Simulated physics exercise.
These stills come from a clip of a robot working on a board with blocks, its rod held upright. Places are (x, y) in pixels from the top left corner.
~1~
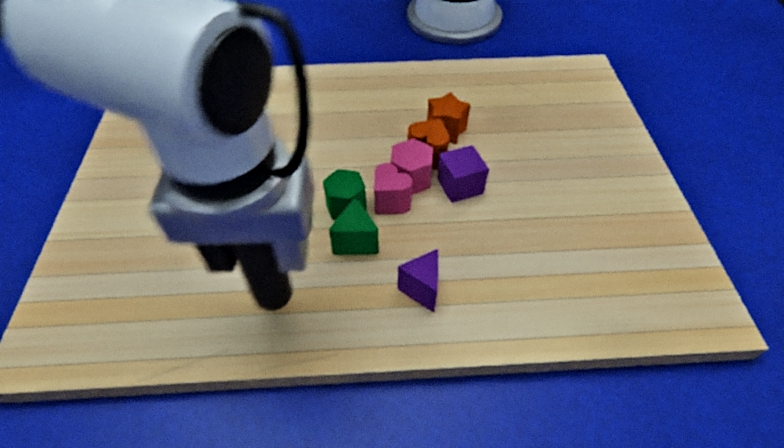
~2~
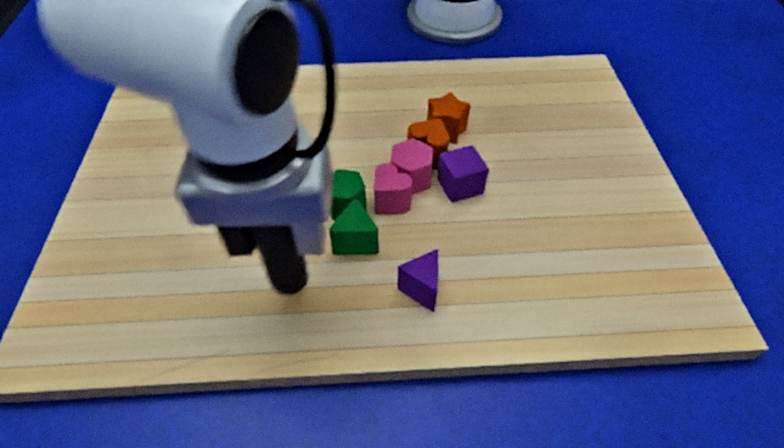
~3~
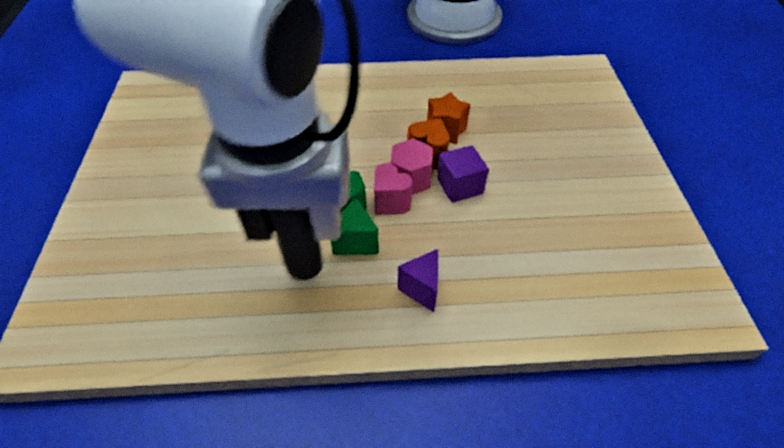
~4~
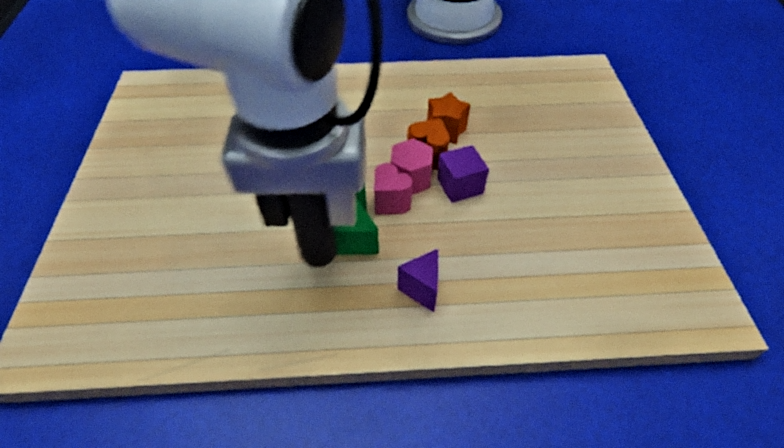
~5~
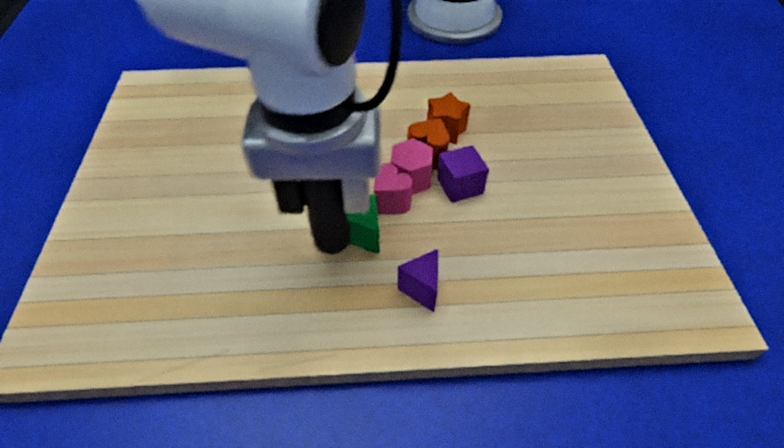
On a light wooden board over a blue surface, a white robot arm with a dark rod moves steadily right and slightly away from the viewer, reaching the green triangular block beside pink, orange and purple blocks that stay still.
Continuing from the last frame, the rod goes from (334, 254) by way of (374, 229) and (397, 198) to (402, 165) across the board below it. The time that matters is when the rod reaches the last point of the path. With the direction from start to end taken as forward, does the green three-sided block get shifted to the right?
Answer: Yes.
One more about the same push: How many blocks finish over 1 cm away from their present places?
Most likely three or more.
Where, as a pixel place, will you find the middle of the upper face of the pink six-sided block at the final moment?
Its top centre lands on (423, 119).
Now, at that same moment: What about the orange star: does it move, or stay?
When the path is over, the orange star has left its spot.
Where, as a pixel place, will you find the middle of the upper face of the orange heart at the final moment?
In the picture, that point is around (453, 108).
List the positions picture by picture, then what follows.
Rod's lower end (274, 295); green three-sided block (354, 219); pink heart (391, 178); pink six-sided block (412, 154); orange heart (430, 131); orange star (449, 105), in the first picture.
Rod (290, 280); blocks still, in the second picture.
Rod (305, 266); blocks still, in the third picture.
Rod (319, 253); blocks still, in the fourth picture.
Rod (332, 241); green three-sided block (362, 212); pink heart (391, 178); pink six-sided block (412, 154); orange heart (430, 131); orange star (449, 105), in the fifth picture.
One third of the way, rod (374, 215); green three-sided block (404, 194), turned 25° clockwise; pink heart (392, 173); pink six-sided block (413, 152).
Two thirds of the way, rod (398, 183); green three-sided block (428, 183), turned 75° clockwise; pink heart (389, 150); pink six-sided block (418, 135), turned 20° clockwise; orange heart (442, 118), turned 20° clockwise; orange star (455, 98).
At the end, rod (402, 151); green three-sided block (428, 183), turned 75° clockwise; pink heart (375, 130), turned 60° anticlockwise; pink six-sided block (423, 119), turned 40° clockwise; orange heart (453, 108), turned 40° clockwise; orange star (465, 89).
